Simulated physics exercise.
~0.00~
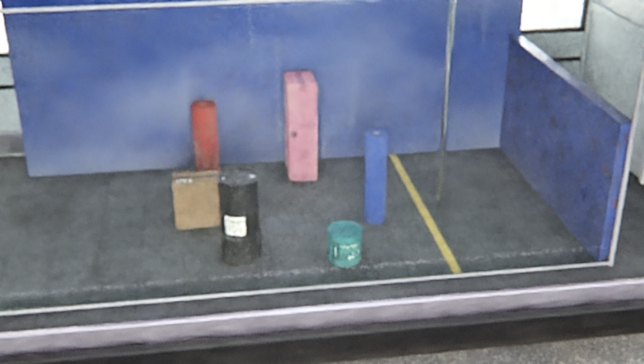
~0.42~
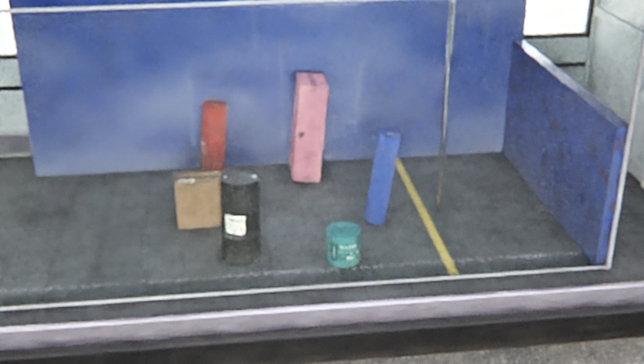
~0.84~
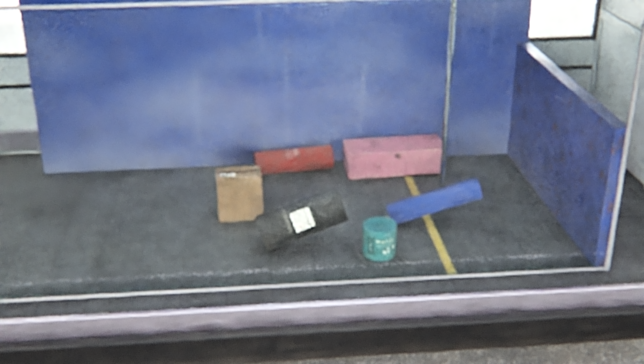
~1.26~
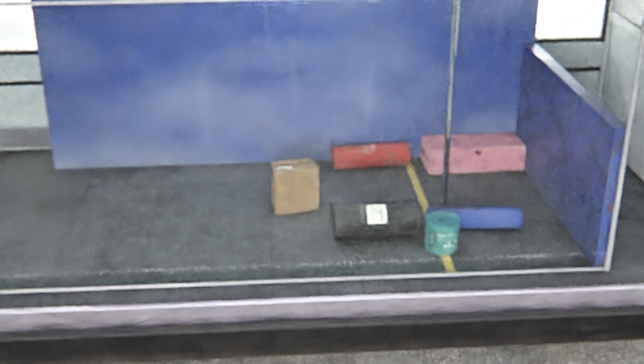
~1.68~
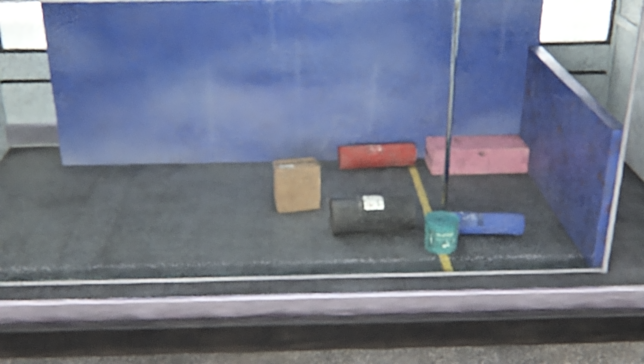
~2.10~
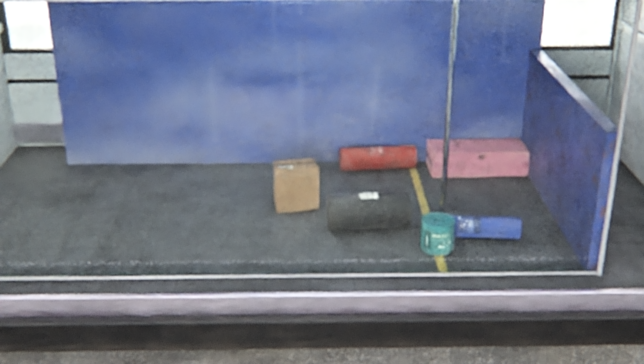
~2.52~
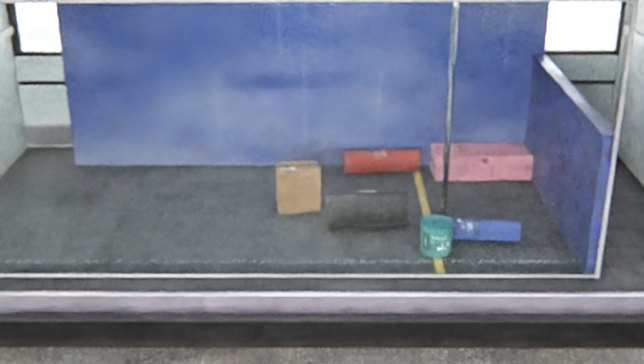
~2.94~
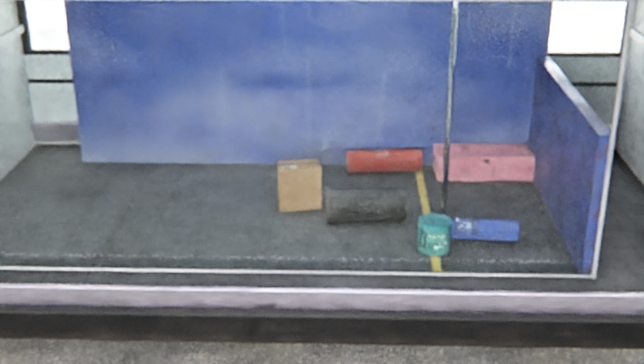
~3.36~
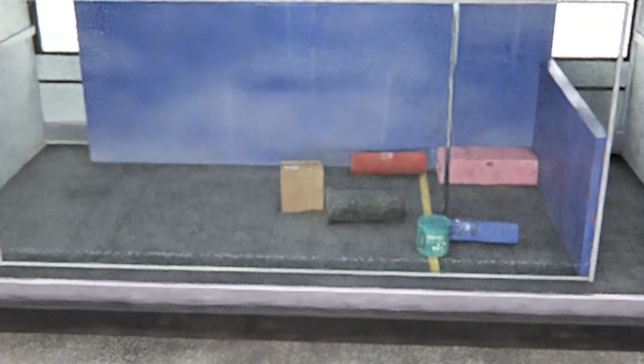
Upright rolls, a pink box and a black drum toppling and sliding right, the blue roll ending past the yellow line.
